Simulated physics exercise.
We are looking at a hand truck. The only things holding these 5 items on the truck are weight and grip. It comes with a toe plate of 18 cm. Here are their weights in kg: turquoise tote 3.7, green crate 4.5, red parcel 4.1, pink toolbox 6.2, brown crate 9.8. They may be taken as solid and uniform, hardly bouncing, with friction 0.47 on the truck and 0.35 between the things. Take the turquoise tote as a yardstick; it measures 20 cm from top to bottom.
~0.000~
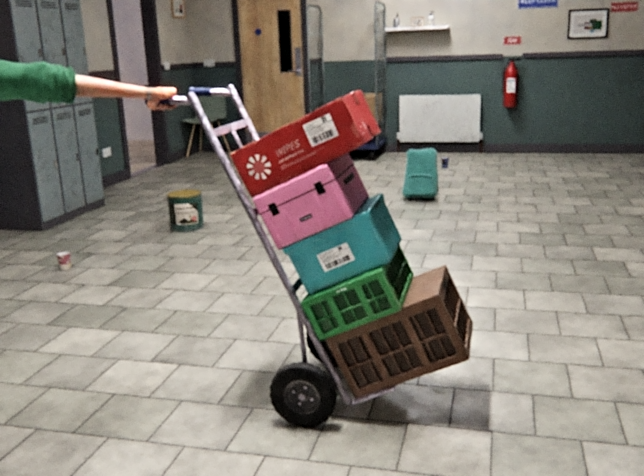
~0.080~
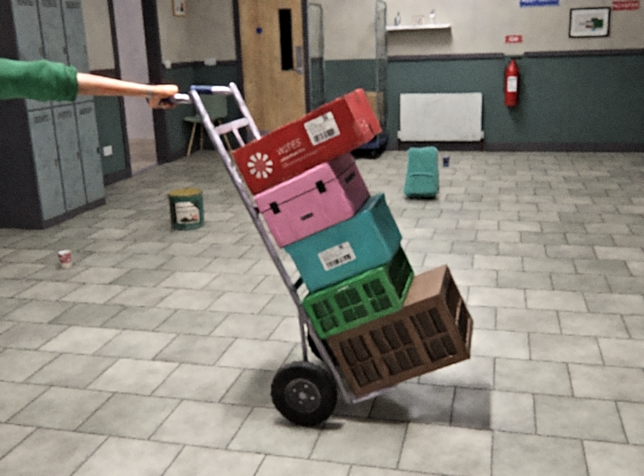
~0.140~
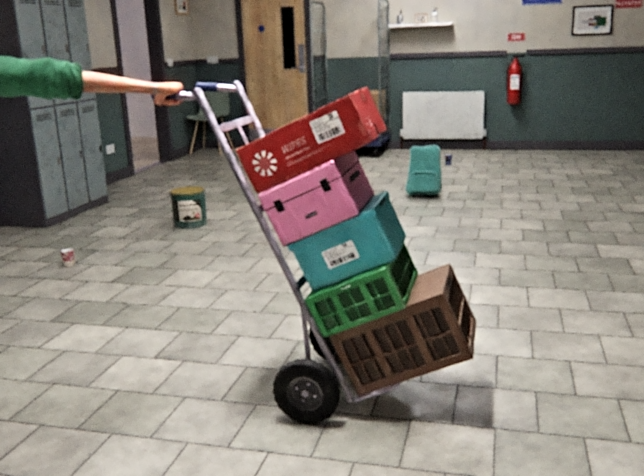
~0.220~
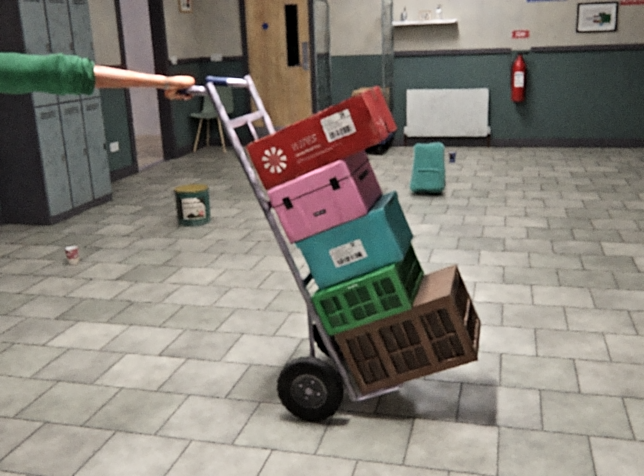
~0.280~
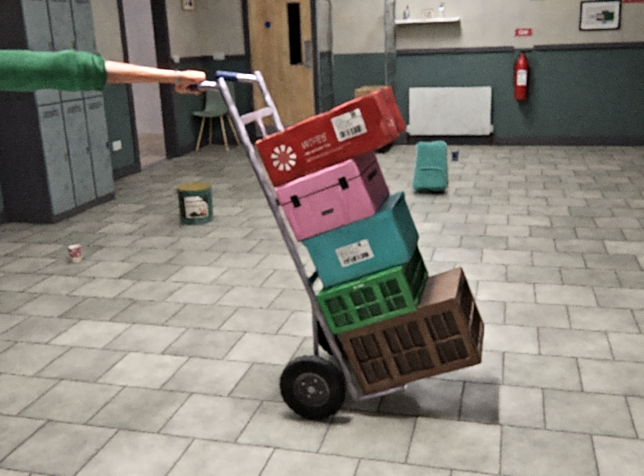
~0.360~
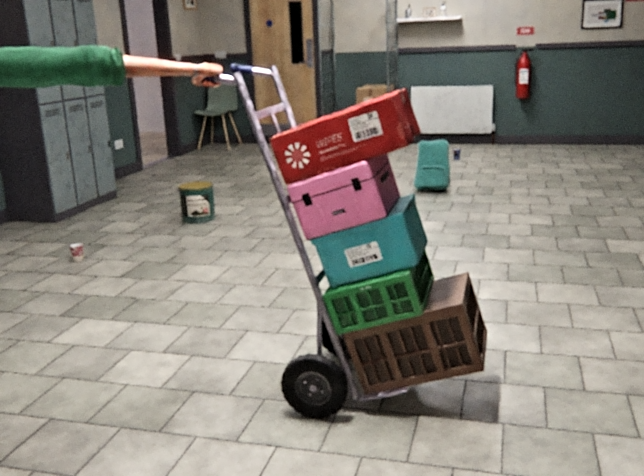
A hand truck stacked with five colourful boxes and crates being slowly tilted more upright by a green-sleeved arm gripping its handle.
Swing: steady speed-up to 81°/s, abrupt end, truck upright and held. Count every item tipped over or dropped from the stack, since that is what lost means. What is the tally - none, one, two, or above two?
The tally is above two.
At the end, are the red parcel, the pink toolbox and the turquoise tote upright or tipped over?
Well, the red parcel tumbles down, the pink toolbox tumbles down, and the turquoise tote tumbles down.
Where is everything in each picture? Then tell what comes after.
In the first frame, 25° short of upright; turquoise tote (345, 244); green crate (360, 288).
In the second frame, 25° short of upright; brown crate (402, 329); red parcel (309, 141).
In the third frame, 24° short of upright; pink toolbox (319, 195); brown crate (405, 328).
In the fourth frame, 23° short of upright; red parcel (323, 137); pink toolbox (327, 193).
In the fifth frame, 21° short of upright; brown crate (414, 329); red parcel (333, 136).
In the sixth frame, 18° short of upright; turquoise tote (372, 241); green crate (382, 286).
After 0.86 s, truck upright; turquoise tote tipped 9° from how it sat near (436, 262); green crate tipped 9° from how it sat near (415, 304); red parcel tipped 9° from how it sat.
After 1.26 s, truck upright; red parcel now dropped from the stack; turquoise tote tipped 44° from how it sat near (461, 259); green crate slid 3 cm near (412, 308).
After 1.56 s, truck upright; turquoise tote and pink toolbox now dropped from the stack; green crate slid 3 cm near (412, 308).
At rest (2.3 s), dropped from the stack, turquoise tote, red parcel and pink toolbox; the other 2 in place, give or take 10 cm. In the last view, turquoise tote near (531, 312), green crate near (412, 308).
